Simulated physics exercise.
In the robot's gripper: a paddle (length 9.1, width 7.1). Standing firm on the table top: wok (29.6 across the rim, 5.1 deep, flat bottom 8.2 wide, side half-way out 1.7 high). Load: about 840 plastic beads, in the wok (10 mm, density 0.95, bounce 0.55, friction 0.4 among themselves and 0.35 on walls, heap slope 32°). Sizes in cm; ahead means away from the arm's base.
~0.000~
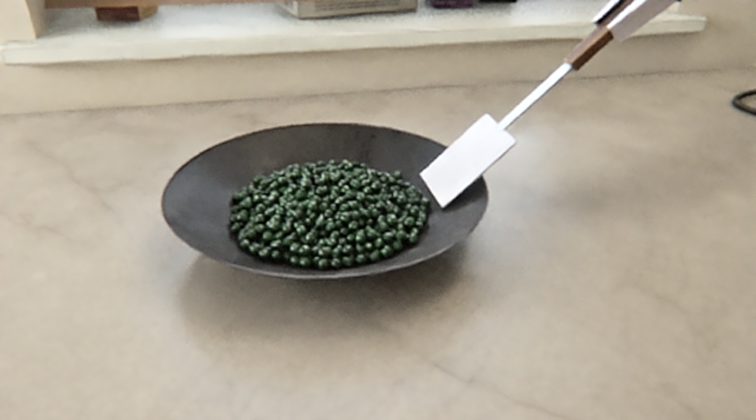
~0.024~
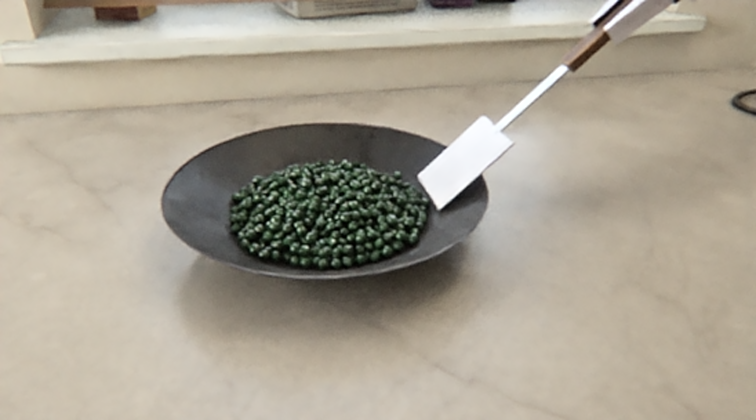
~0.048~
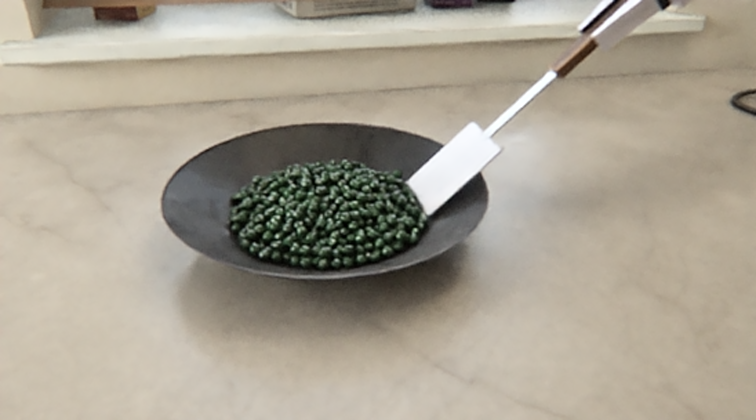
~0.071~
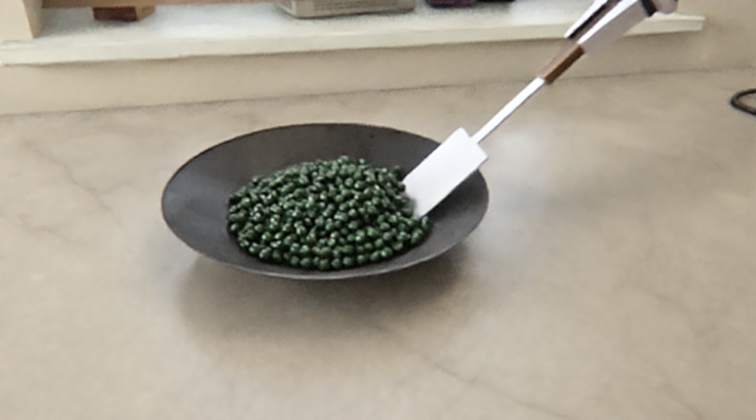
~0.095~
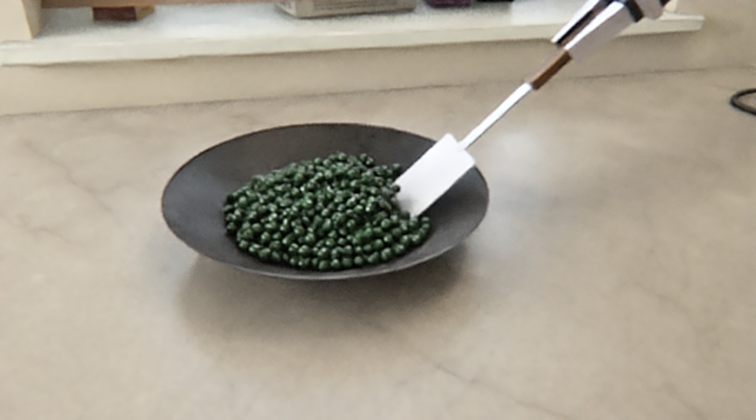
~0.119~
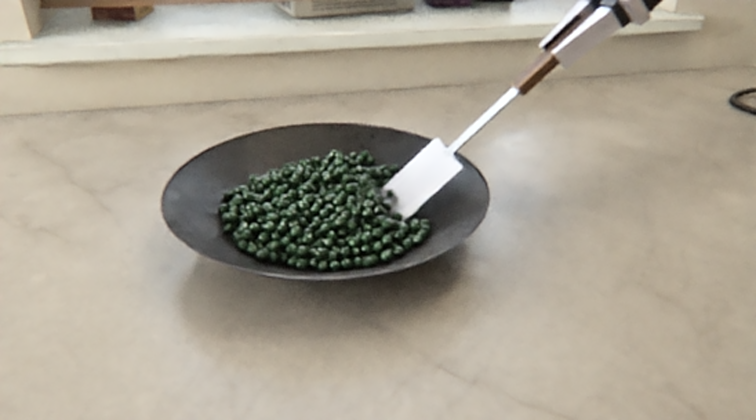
A robot arm held a white paddle at the right side of a dark wok of green beads, then slid it down and left into the heap, pushing some of the beads leftward.
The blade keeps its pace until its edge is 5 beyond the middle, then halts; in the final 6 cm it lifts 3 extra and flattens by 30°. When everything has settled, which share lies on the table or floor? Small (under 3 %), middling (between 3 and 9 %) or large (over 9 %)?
Answer: Small; under 3 % of the plastic beads finish on the table or floor.
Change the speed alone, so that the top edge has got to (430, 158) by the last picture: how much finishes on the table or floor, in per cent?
About 0 per cent.
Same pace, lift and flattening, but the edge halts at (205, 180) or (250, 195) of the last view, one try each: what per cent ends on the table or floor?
About 15 and 0 per cent.
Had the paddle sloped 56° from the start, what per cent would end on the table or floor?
Then about 0 per cent.
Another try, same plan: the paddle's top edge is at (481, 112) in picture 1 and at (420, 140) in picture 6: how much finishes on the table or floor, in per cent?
Some 0 per cent.
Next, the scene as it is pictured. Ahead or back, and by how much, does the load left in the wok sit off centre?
Roughly 4.0 cm ahead.
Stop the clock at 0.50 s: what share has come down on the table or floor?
Roughly 0 per cent.
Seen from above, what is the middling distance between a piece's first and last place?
Roughly 4 cm.
By 0.19 s, sloping 43°, highest piece 5 above the table; 836 in the wok.
By 0.26 s, sloping 27°, highest piece 6 above the table; 836 in the wok.
By 0.50 s, sloping 13°, highest piece 6 above the table; 836 in the wok.
By 1.55 s, sloping 13°, highest piece 6 above the table; 836 in the wok.
Final count, 836 in the wok. That is 0 % on the table or floor.
